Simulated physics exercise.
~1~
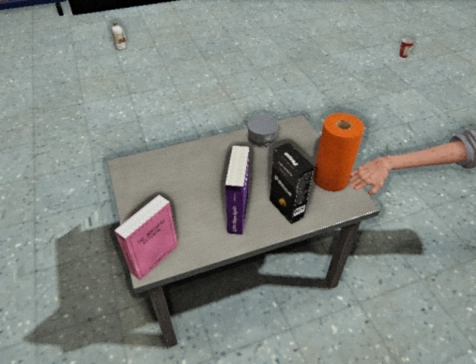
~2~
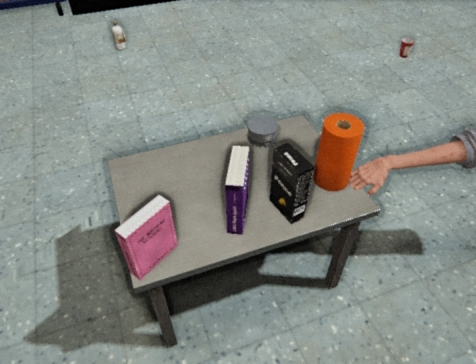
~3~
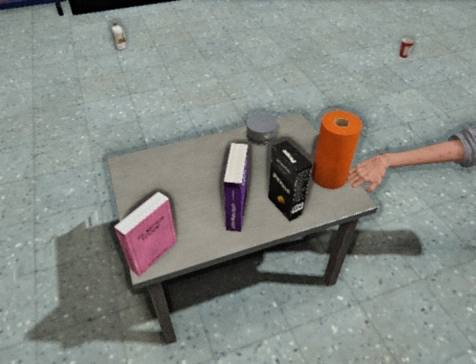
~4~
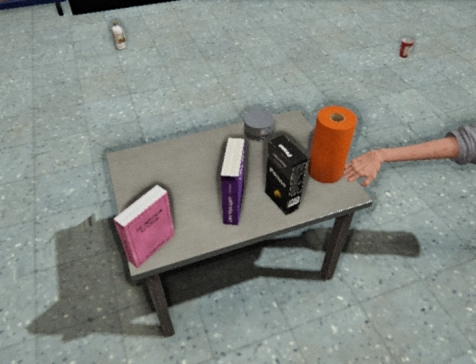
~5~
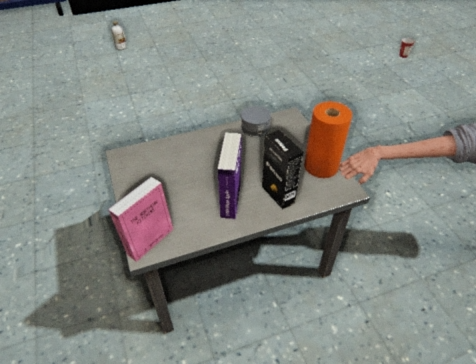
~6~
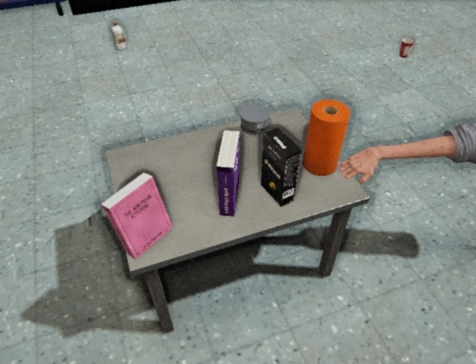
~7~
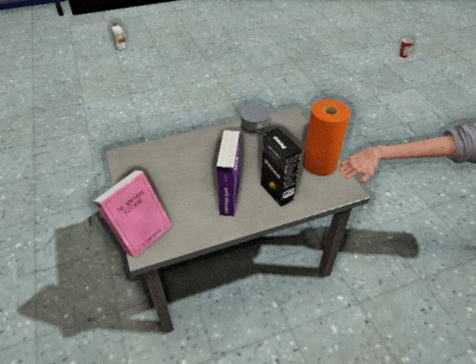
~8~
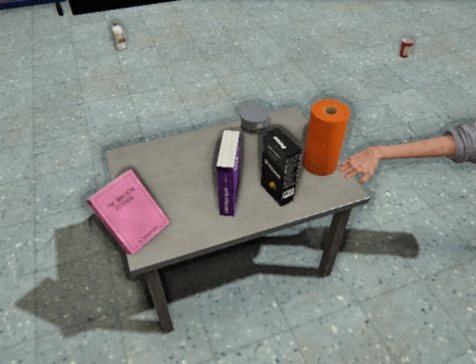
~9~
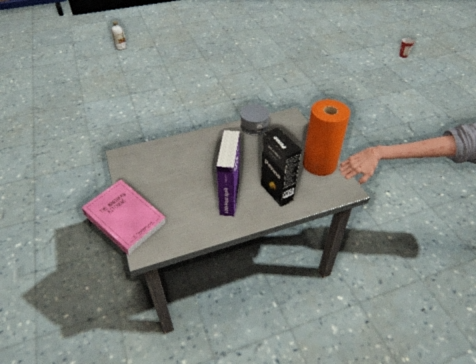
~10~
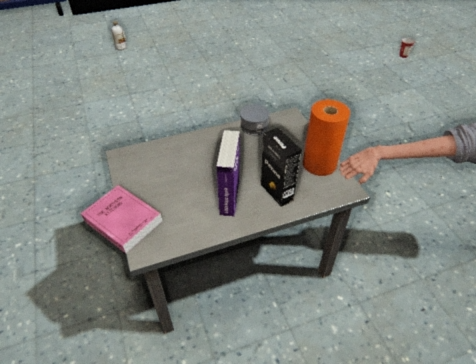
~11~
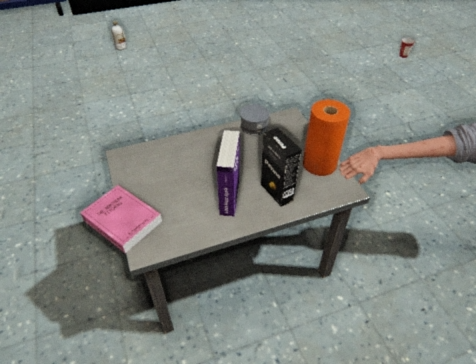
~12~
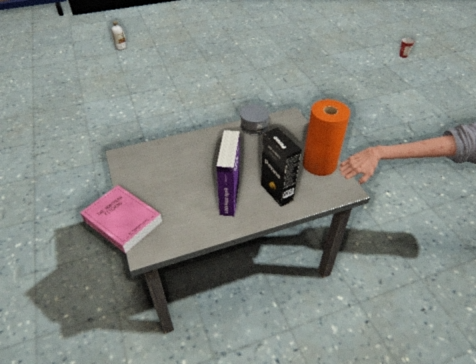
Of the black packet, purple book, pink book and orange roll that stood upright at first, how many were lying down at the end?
Only one of them was lying down at the end, the pink book at the left side of the table.
A small grey table slid a little way back from the viewer and stopped, with an open hand near its right end. The pink book then leaned left and toppled flat at the table's edge, while the other things stayed standing.
